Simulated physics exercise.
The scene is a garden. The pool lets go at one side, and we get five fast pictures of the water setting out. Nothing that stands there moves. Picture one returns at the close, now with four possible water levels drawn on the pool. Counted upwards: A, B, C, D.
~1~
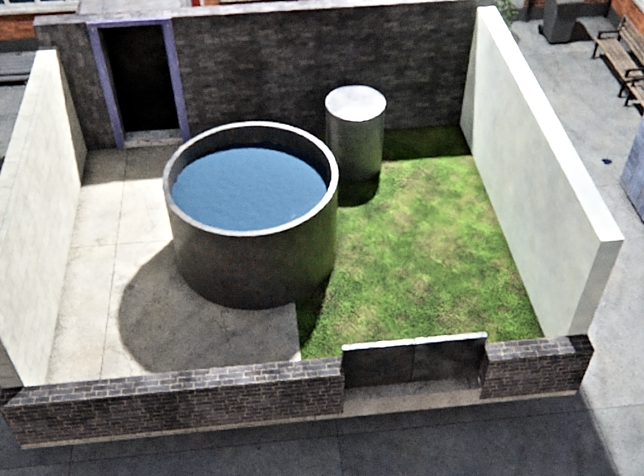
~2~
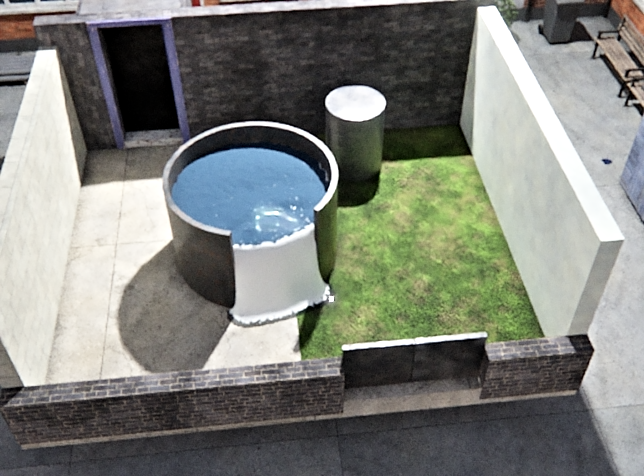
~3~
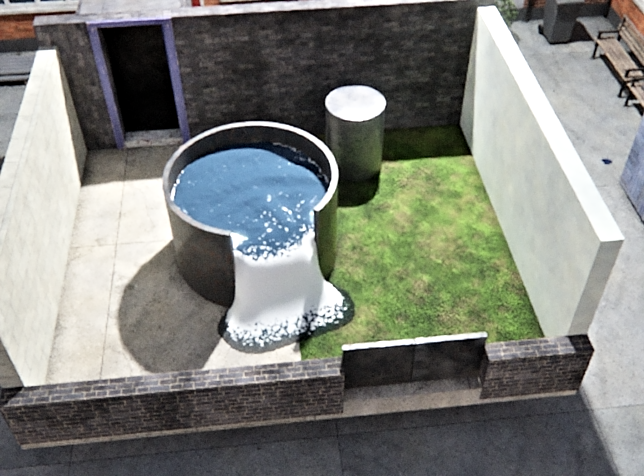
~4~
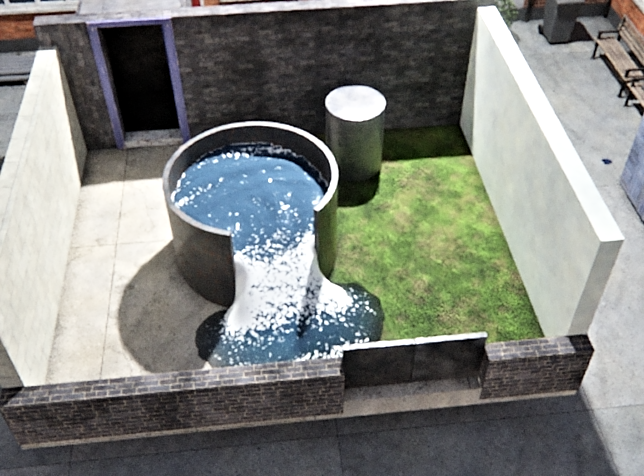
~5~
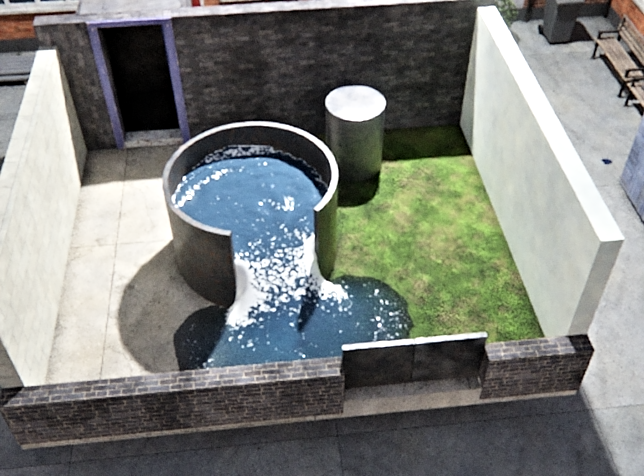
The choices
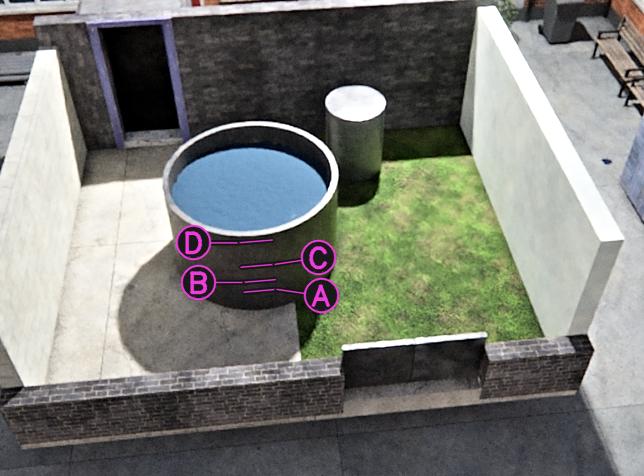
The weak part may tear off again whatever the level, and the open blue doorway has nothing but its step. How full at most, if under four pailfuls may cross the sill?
C will do.
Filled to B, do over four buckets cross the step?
No, that is safe.
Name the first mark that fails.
The answer is D.
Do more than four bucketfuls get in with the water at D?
Yes, that goes wrong.
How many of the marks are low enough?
Three.
On the marked copy, A at (260, 290); B at (259, 281); C at (257, 265); D at (255, 241); from the bottom up A, B, C, D.
With A, nothing gets over.
With B, nothing gets over.
With C, a splash gets over, under a bucket.
With D, about 9 bucketfuls get in.
